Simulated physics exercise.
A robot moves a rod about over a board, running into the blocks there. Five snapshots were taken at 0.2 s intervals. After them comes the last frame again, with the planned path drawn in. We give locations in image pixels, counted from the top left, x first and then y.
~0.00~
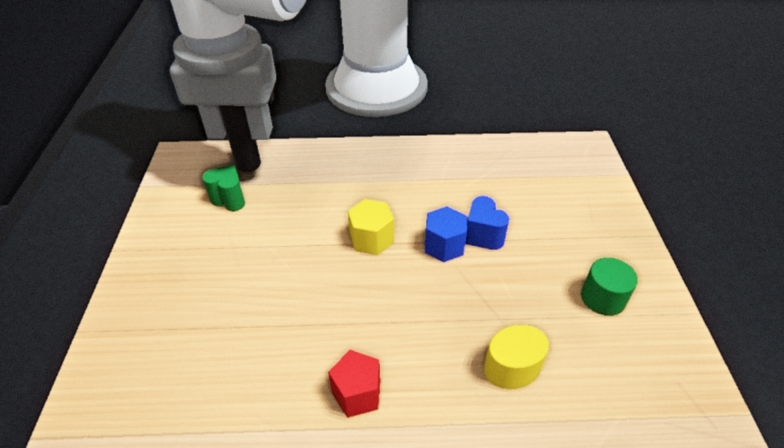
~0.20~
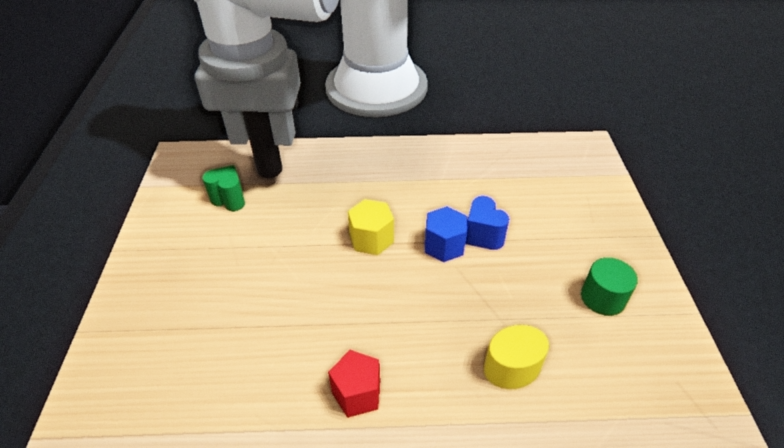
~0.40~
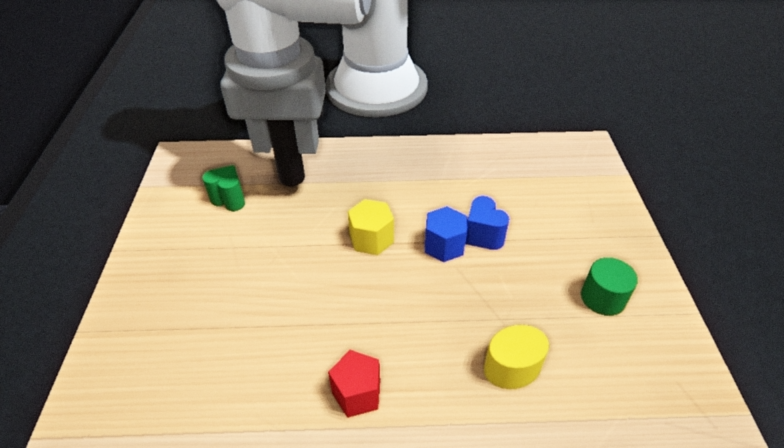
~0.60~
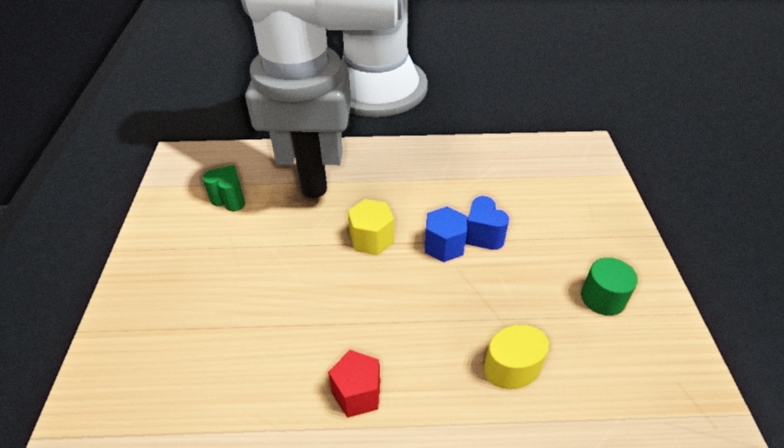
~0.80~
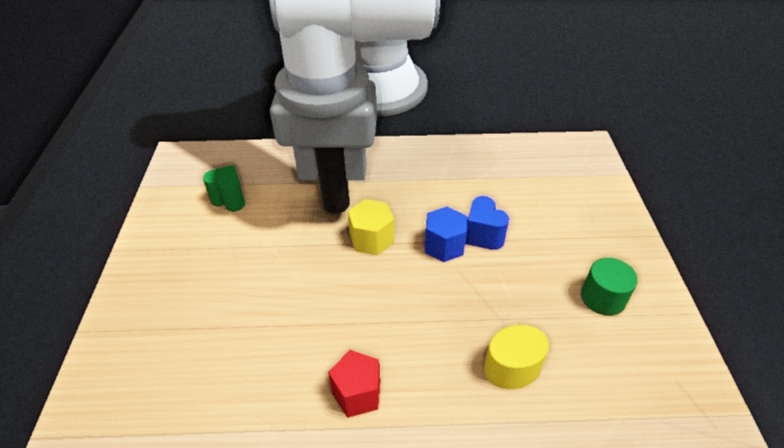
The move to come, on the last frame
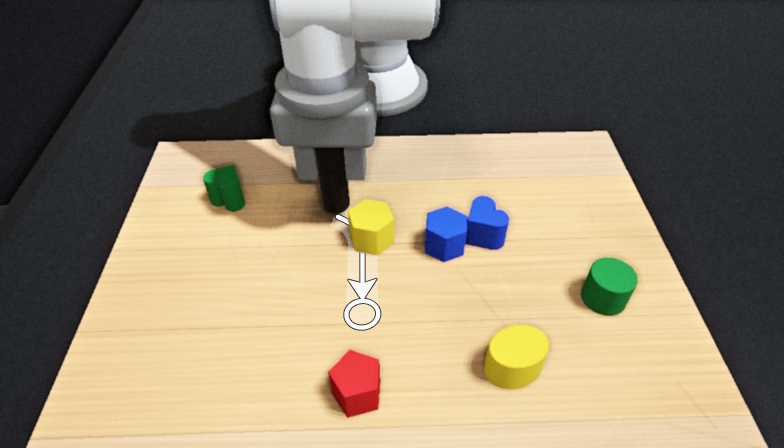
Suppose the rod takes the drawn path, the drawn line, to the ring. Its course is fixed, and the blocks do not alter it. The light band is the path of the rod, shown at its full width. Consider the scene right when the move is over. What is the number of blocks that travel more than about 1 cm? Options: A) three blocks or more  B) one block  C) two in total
(B)
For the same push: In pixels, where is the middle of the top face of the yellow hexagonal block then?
The middle of the upper face of the yellow hexagonal block will lie at about (398, 240) in the picture.
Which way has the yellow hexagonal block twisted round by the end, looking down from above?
Direction: Anticlockwise.
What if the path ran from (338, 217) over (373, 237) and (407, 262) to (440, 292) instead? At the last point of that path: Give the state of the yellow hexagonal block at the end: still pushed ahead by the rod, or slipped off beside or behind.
It stays ahead.
Drawn move, from (338, 217) by way of (362, 240) and (362, 275) to (362, 314).
The first path, step by step. One third of the way, rod (361, 229); yellow hexagonal block (390, 230), turned 15° anticlockwise.
Two thirds of the way, rod (362, 264); yellow hexagonal block (398, 240), turned 45° anticlockwise.
At the end, rod (361, 303); red pentagon still; yellow hexagonal block (398, 240), turned 45° anticlockwise.
